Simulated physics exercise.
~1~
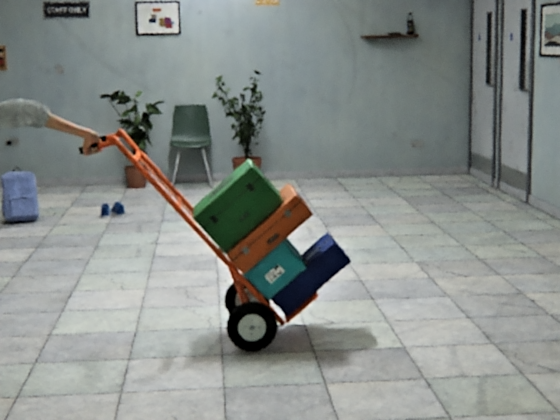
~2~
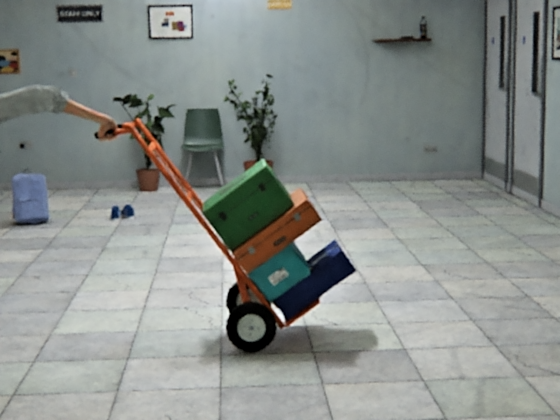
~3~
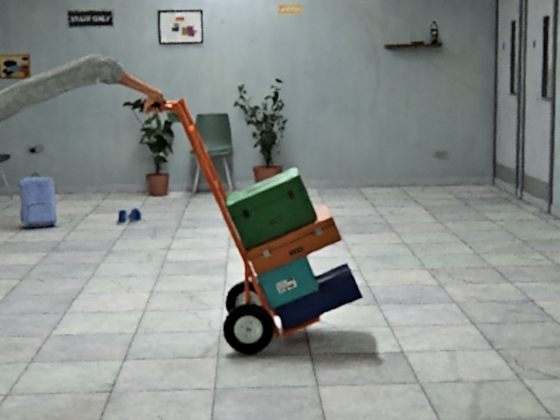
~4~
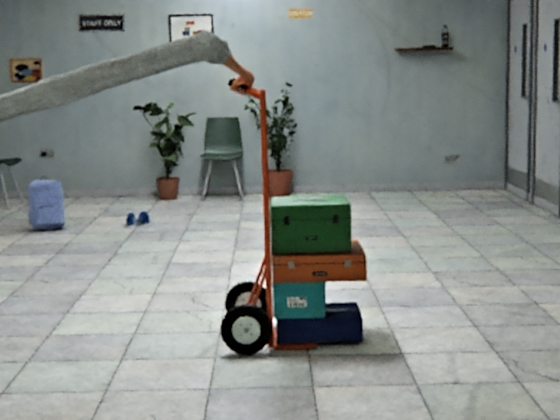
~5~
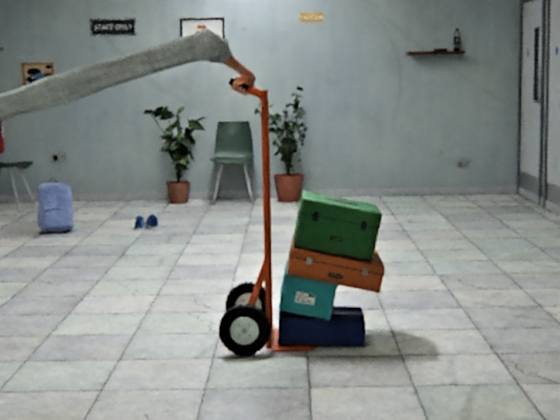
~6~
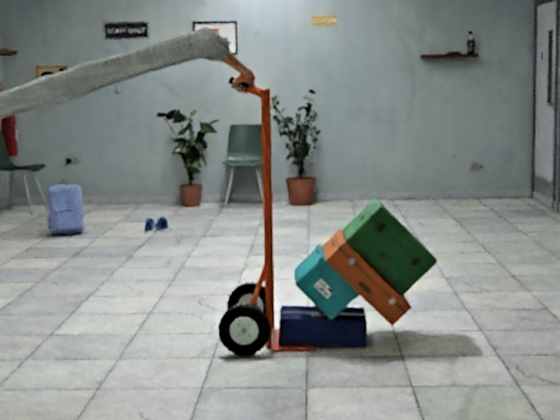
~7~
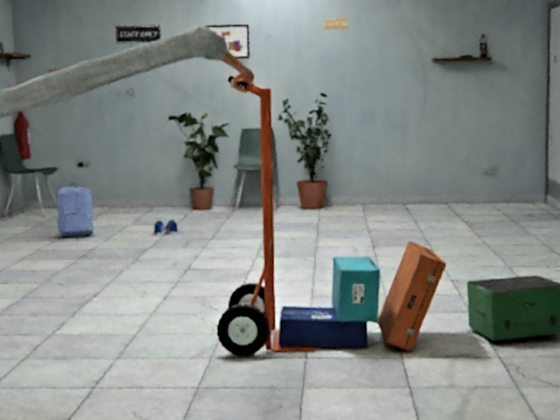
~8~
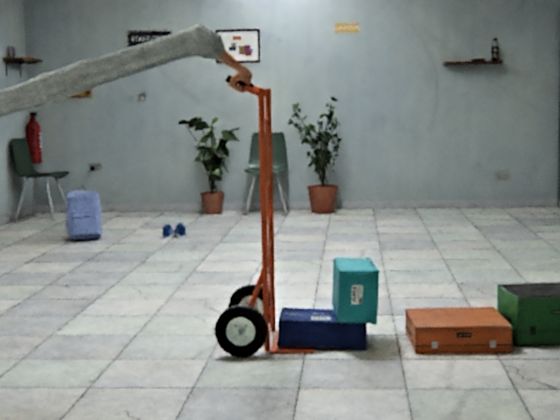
In a grey tiled room, a sleeved arm swung a tilted orange sack truck upright, and its stacked boxes toppled to the right, leaving the blue box on the truck, the turquoise one tipped on top, and the orange and green ones on the floor.
